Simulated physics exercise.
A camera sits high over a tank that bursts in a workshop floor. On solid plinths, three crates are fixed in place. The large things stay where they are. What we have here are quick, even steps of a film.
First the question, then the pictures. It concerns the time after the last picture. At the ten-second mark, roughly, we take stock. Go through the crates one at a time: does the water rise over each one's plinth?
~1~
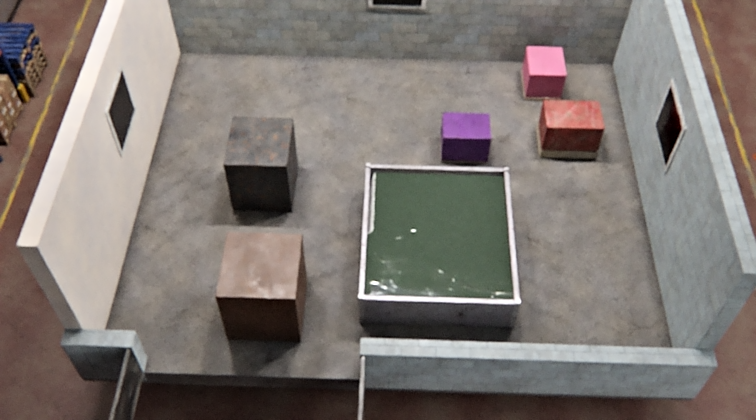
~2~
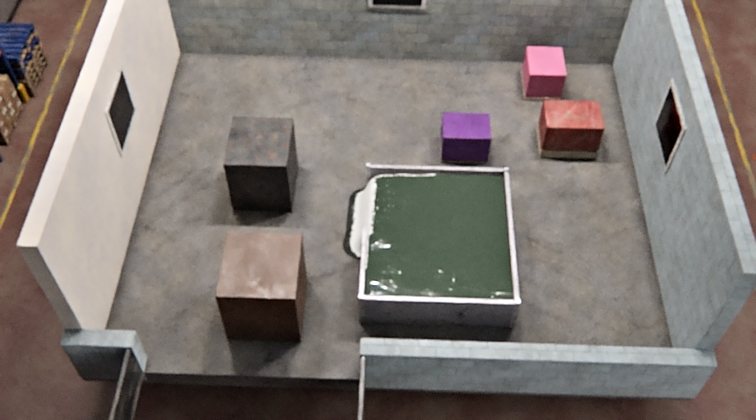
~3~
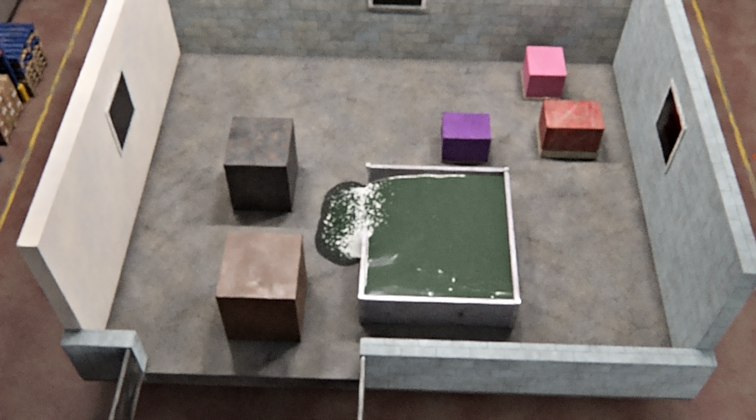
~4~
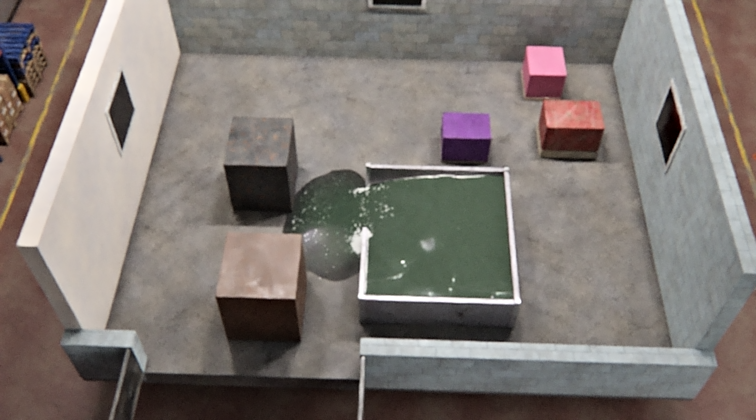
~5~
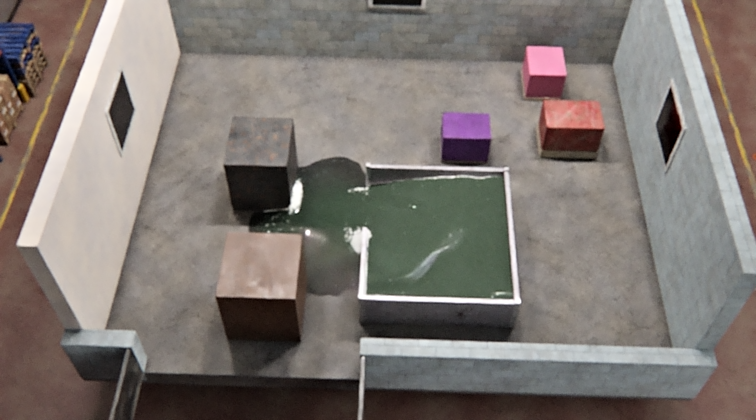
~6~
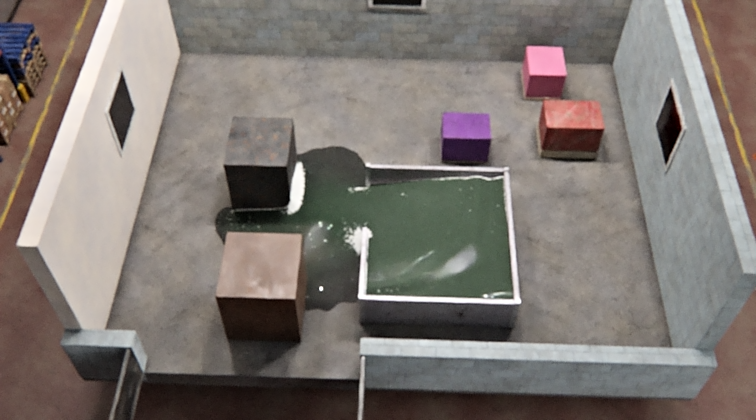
One at a time: The purple crate - water gets over; the red crate - water stays below; the pink crate - water gets over.
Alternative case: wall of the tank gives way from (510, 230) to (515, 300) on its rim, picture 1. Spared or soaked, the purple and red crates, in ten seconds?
In that case the purple crate is flooded and the red crate is flooded.
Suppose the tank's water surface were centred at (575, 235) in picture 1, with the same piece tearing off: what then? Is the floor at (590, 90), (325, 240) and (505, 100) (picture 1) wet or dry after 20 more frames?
As listed: No water, flooded, no water.
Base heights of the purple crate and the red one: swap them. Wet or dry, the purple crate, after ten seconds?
Well, after the swap purple stays unflooded.
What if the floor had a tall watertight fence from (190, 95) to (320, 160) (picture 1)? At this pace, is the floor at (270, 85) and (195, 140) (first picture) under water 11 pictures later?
In order, I'd call them bare and inundated.
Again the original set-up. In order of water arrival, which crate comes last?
The answer here is the red crate.
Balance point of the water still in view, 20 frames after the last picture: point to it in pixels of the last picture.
Close to (338, 220).
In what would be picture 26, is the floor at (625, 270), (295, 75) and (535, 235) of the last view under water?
Going through them in order, I'd call them clear, drenched and clear.
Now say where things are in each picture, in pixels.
Still water in the water tank at (438, 233), in the first frame.
Water pours out at (369, 216) and has run to (358, 254), in the second frame.
The front is at (323, 250), out from the gap at (369, 216), in the third frame.
Water pours out at (369, 217) and has run to a hidden place, in the fourth frame.
The front is at a hidden place, out from the gap at (369, 217), in the fifth frame.
Water pours out at (369, 216) and has run to (222, 228), in the sixth frame.
A moment on, water covers 20 % of the floor; the purple crate not reached, the red crate not reached, the pink crate not reached.
Next, water covers 35 % of the floor; the purple crate not reached, the red crate not reached, the pink crate not reached.
Then, water covers 50 % of the floor; the purple crate not reached, the red crate not reached, the pink crate not reached.
Later, water covers 65 % of the floor; the purple crate water round its plinth, the red crate water round its plinth, the pink crate water round its plinth.
In the end, water covers 85 % of the floor; the purple crate was topped, the red crate stayed above the water, the pink crate was topped.
